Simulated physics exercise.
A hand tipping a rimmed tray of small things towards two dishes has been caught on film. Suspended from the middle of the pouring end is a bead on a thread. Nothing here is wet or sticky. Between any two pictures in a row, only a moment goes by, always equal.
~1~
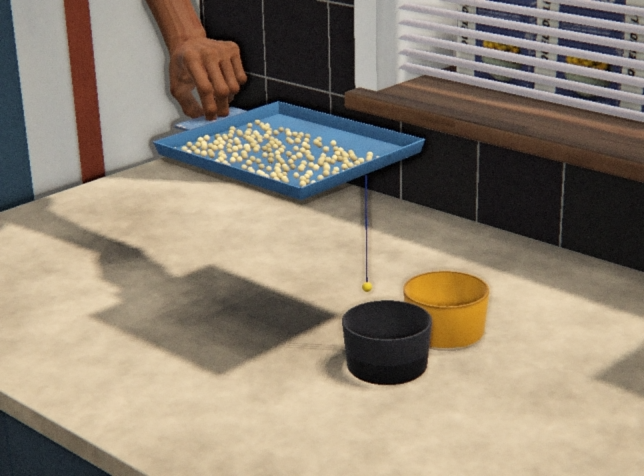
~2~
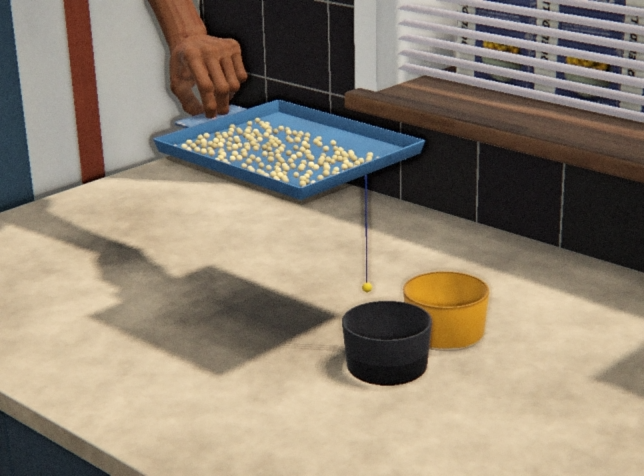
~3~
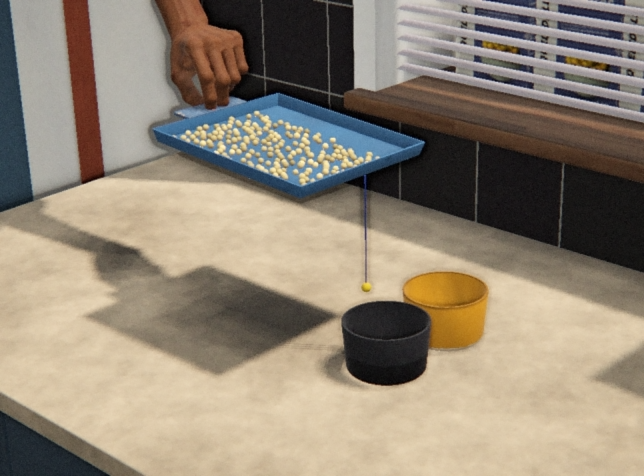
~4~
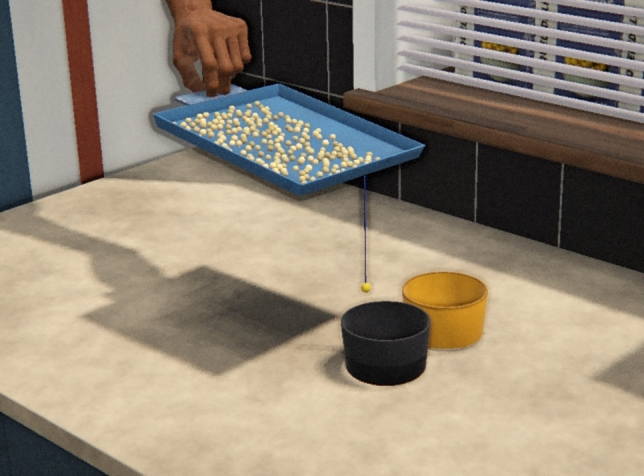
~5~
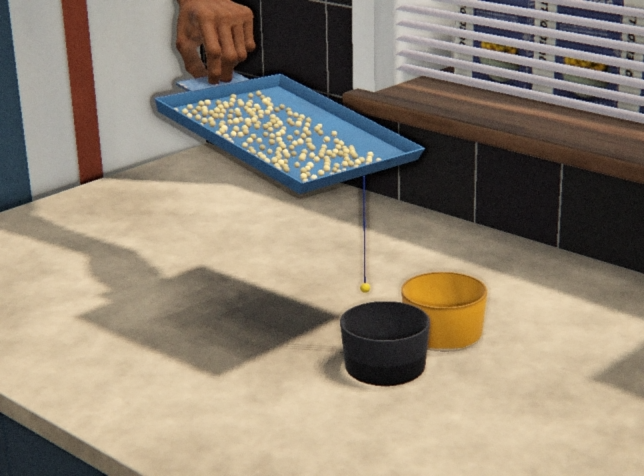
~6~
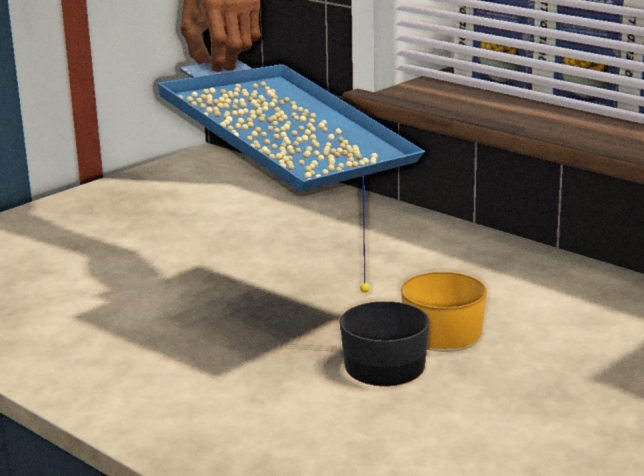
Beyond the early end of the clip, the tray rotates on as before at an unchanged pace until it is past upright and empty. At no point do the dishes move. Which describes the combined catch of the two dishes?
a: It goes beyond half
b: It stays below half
Option a: It goes beyond half.
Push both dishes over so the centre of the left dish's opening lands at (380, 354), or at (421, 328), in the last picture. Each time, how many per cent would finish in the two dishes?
Close to 0 in a hundred, then close to 10 in a hundred.
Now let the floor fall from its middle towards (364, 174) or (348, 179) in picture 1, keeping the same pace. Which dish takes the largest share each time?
First try: The dish to the left; second try: The dish to the left.
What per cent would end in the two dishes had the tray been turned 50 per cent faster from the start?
About 70 per cent.
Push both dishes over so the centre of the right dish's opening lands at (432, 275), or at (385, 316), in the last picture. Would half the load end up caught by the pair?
Result - try one, past the halfway mark; try two, below the halfway mark.
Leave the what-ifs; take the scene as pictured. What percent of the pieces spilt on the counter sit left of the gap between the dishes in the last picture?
I reckon around 40 per cent.
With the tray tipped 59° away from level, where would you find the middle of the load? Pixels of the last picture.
Somewhere about pixel (390, 162).
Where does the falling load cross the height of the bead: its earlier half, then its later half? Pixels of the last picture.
First close to (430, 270), next close to (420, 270).
Just after the last frame, tray tipped steeply; the larger part on the tray; about a tenth in the right dish; just a few outside both; about a tenth in the air.
A moment on, tray tipped right over; about a tenth on the tray; just a few in the left dish; roughly half in the right dish; about a tenth outside both; roughly a quarter in the air.
Further on, tray tipped past a quarter turn; about a tenth in the left dish; roughly two thirds in the right dish; roughly a quarter outside both.
When it is over, tray tipped past a quarter turn; about a tenth in the left dish; roughly two thirds in the right dish; roughly a quarter outside both.
